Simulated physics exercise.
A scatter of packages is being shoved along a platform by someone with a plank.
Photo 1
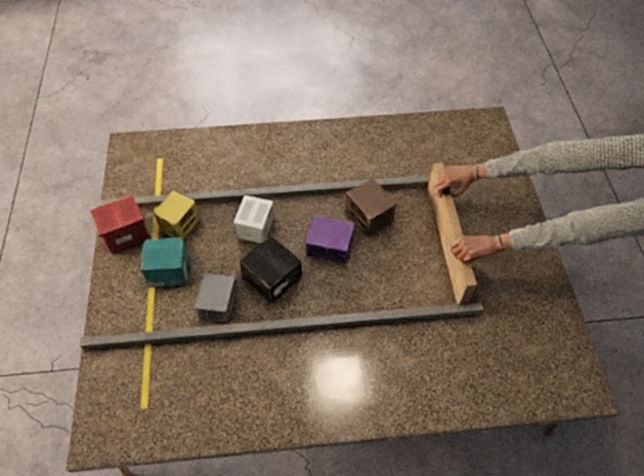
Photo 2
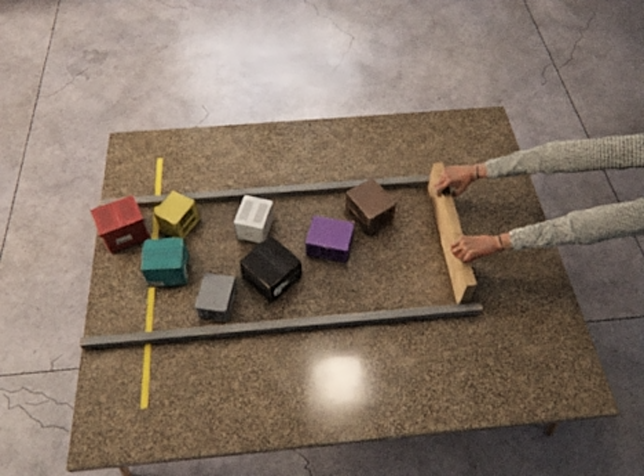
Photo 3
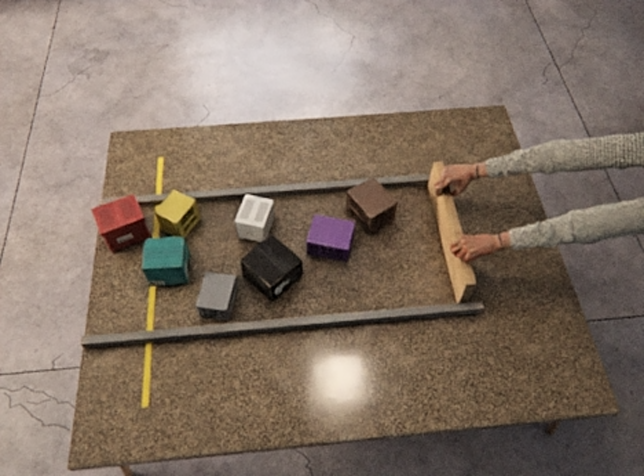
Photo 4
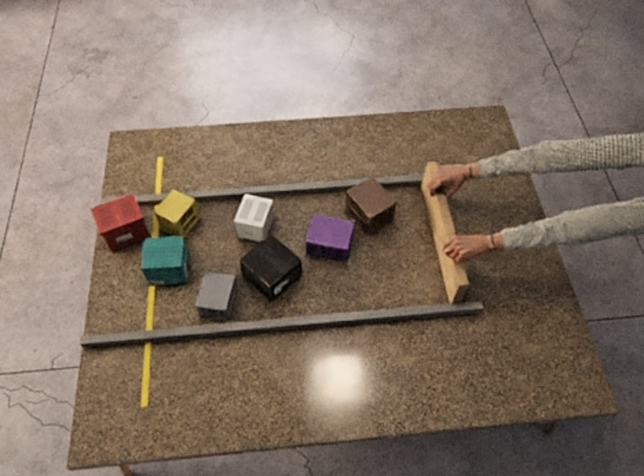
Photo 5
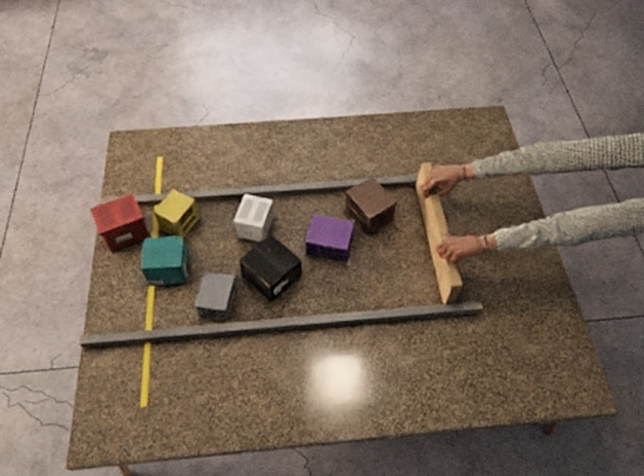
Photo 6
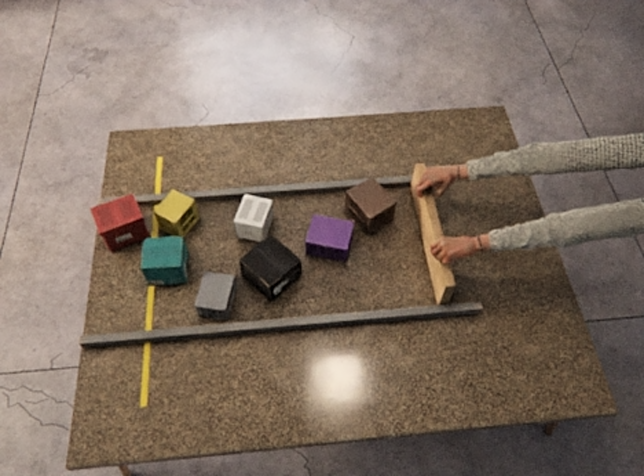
On a speckled tabletop between two rails, two hands held a wooden plank to the right of eight scattered, colourful boxes, then slid it slightly left while the boxes stayed where they were.
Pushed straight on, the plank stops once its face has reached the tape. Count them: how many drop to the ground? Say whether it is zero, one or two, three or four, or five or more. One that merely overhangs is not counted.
It is three or four.
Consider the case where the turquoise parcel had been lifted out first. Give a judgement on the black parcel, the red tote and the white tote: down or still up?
The black parcel is still there. The red tote is gone. The white tote is still there.
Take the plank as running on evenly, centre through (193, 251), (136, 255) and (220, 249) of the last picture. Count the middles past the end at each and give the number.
It comes out as 1, then 5, then 0.
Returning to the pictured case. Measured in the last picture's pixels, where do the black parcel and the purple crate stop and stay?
You'll find the black parcel at roughly (124, 299) and the purple crate at roughly (130, 251).
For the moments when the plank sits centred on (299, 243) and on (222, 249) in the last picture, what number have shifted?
First position 5; second position 8.
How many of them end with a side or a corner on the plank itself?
3 touch it.
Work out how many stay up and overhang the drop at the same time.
Count: 2.
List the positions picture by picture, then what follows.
Red tote (122, 226); turquoise parcel (166, 263); yellow crate (177, 216); plank (450, 232); tape (153, 267), in the first picture.
Turquoise parcel (166, 262); purple crate (330, 239), in the second picture.
Yellow crate (178, 215); black parcel (272, 267), in the third picture.
Red tote (122, 224); white tote (255, 219), in the fourth picture.
Turquoise parcel (166, 261); plank (437, 232), in the fifth picture.
Red tote (121, 224); turquoise parcel (166, 261); yellow crate (177, 215); plank (431, 232); tape (153, 265), in the sixth picture.
Soon after, none off yet; red tote at rest near (121, 224); turquoise parcel at rest near (166, 261); yellow crate at rest near (177, 215).
Then, none off yet; red tote moved about its own width near (83, 230); turquoise parcel moved about its own width near (138, 263); yellow crate moved well along near (125, 214).
By the end, the number that fall off is three or four; fallen, yellow crate, turquoise parcel and red tote.
